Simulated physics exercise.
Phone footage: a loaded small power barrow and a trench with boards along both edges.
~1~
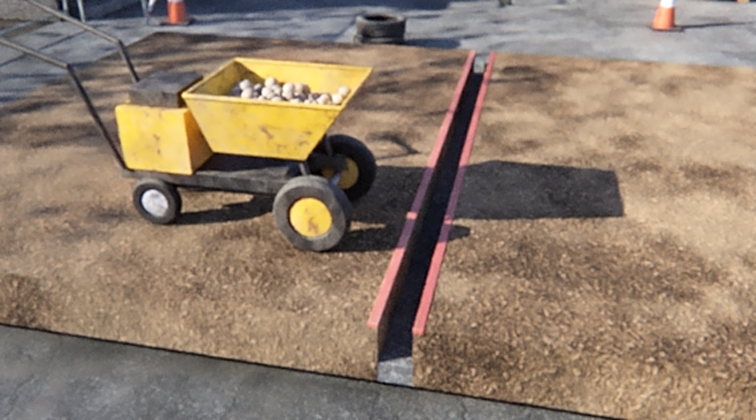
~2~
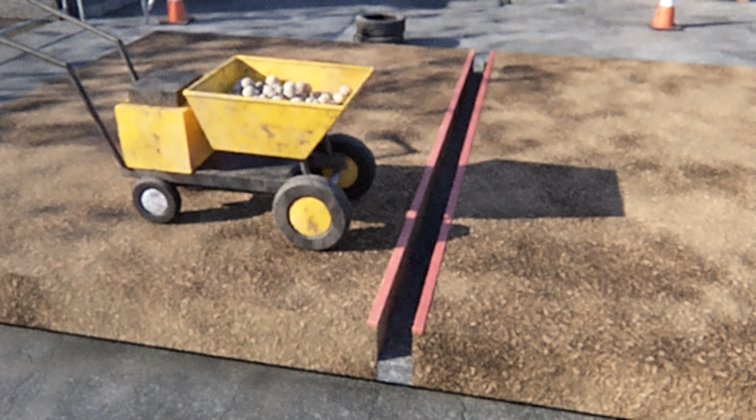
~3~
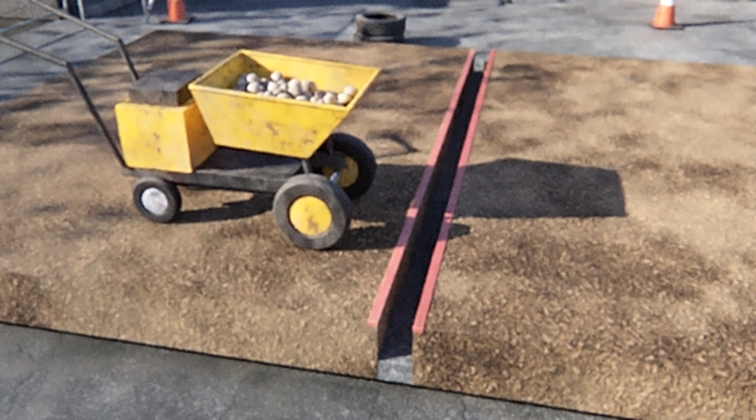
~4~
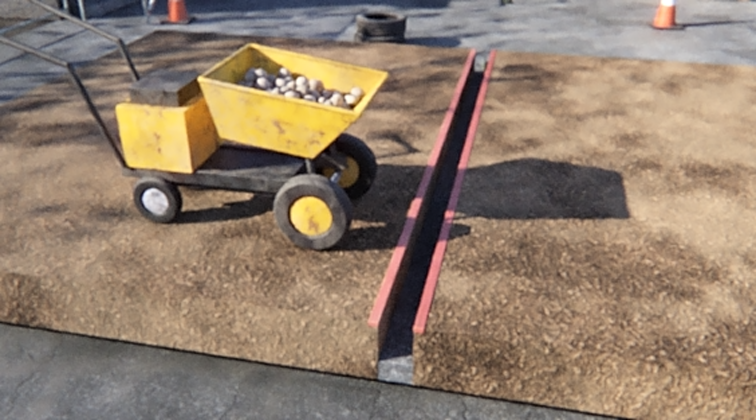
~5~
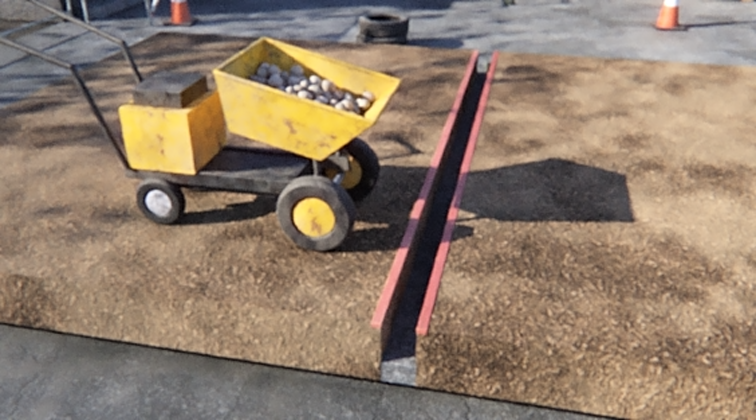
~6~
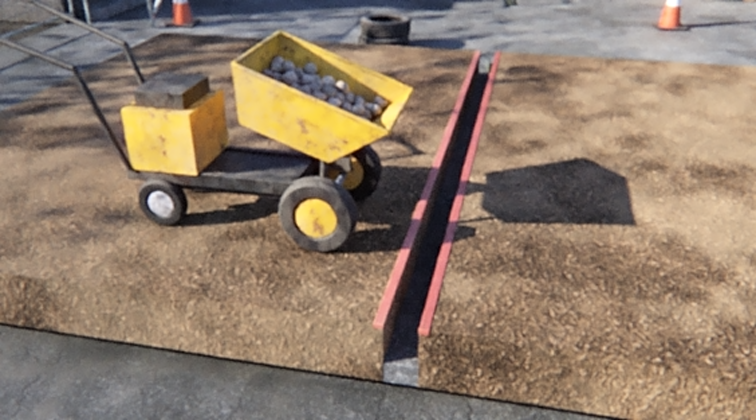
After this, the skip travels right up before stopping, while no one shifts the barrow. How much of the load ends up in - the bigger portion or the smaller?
The smaller portion ends up in.
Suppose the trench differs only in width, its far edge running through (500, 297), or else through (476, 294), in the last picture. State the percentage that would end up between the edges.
Close to 100 per cent in the first, close to 70 per cent in the second.
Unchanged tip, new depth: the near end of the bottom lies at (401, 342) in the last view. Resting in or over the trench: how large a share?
I'd say around 0 in a hundred.
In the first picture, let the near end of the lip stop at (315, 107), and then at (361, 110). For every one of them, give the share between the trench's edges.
Roughly 40 per cent, and 0 per cent.
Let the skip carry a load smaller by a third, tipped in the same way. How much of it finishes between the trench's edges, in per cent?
0 per cent, roughly.
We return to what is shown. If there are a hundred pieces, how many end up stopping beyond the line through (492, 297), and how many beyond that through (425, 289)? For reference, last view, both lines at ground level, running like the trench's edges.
Estimate: 50 % and 90 %, respectively.
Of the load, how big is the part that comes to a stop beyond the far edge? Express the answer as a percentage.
I'd say around 95 per cent of the load.
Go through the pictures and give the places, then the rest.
In the first frame, lip of the skip at (342, 109), level; top of the load at (273, 98), river pebbles; first edge of the trench at (387, 283); far edge at (430, 289), the trench under half as wide as the skip, and about as deep as wide.
In the second frame, lip of the skip at (343, 109), level; top of the load at (274, 97).
In the third frame, lip of the skip at (350, 110), tipped barely; top of the load at (263, 99).
In the fourth frame, lip of the skip at (359, 115), tipped a little; top of the load at (263, 85).
In the fifth frame, lip of the skip at (373, 123), tipped a little; top of the load at (275, 82).
In the sixth frame, lip of the skip at (388, 133), tipped clearly; top of the load at (283, 86); first edge of the trench at (393, 284); far edge at (435, 289).
Soon after the last picture, skip tipped steeply; all in the skip.
A little later, skip tipped right over; about two thirds in the skip; about a third beyond it; a stray few falling.
Later still, skip tipped right over; a small part in the skip; a stray few in or heaped over the trench; nearly all beyond it.
By the end, skip tipped right over; a stray few in the skip; a stray few in or heaped over the trench; nearly all beyond it.
